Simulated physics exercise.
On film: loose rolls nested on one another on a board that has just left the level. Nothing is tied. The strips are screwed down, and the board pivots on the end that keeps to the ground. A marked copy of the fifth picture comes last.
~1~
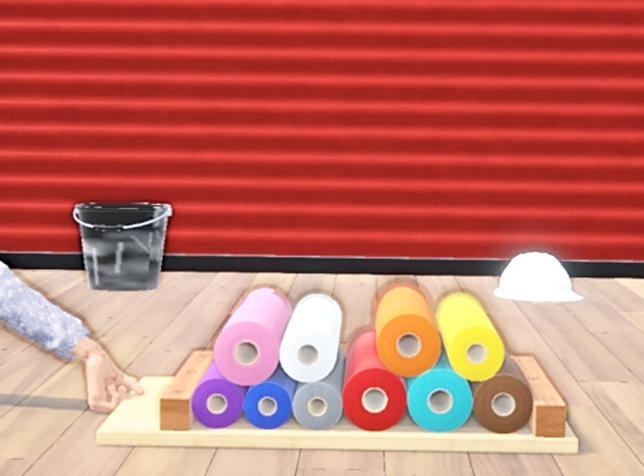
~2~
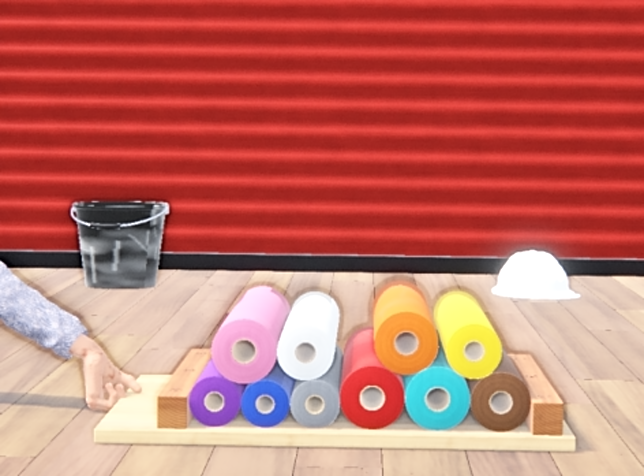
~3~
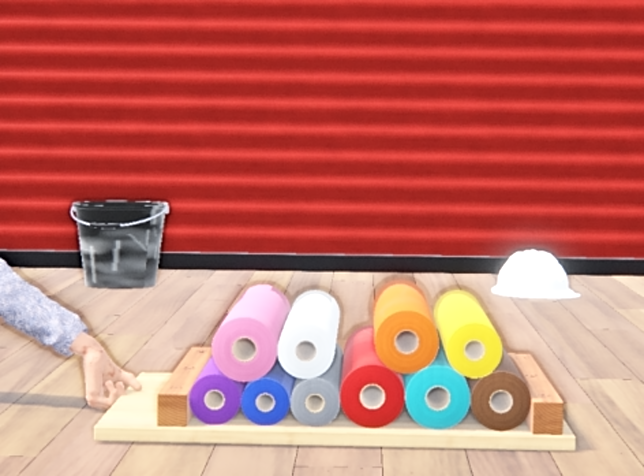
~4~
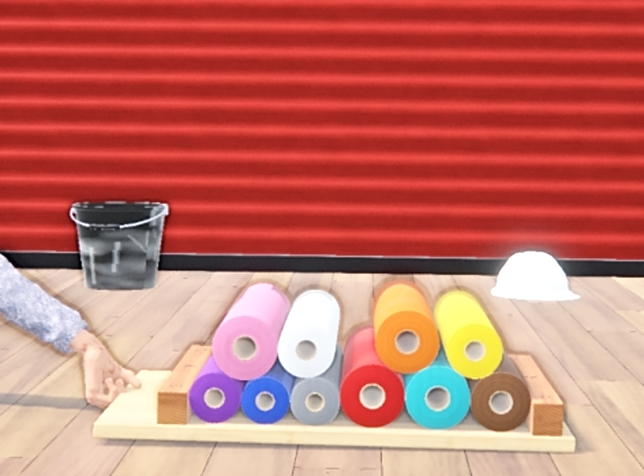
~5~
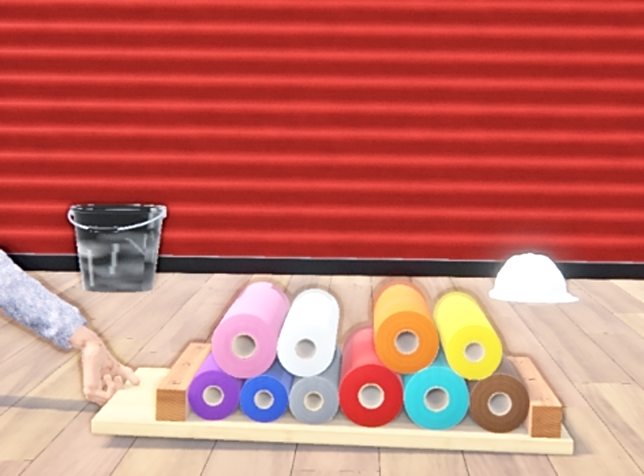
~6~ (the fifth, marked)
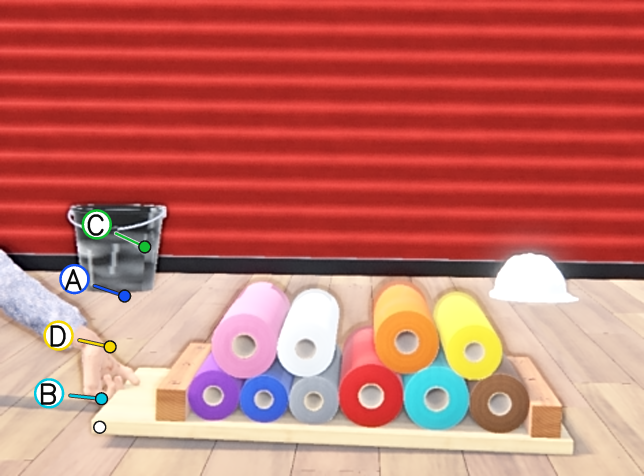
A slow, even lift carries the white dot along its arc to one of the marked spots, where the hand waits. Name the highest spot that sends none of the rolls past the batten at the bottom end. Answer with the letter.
The last mark within the limit is C.
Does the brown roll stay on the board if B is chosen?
The brown roll: Yes.
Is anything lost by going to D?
At D: No.
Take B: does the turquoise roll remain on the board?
Yes, with B.
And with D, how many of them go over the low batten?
It comes to none.
On the copy, A at (125, 296); B at (102, 399); C at (145, 247); D at (110, 347); the white dot at (100, 427).
On C. First, board at 15°.
Then, board at 24°.
Finally, board at 24°, none over the low batten.
By contrast, A none over the low batten; B none over the low batten; D none over the low batten.
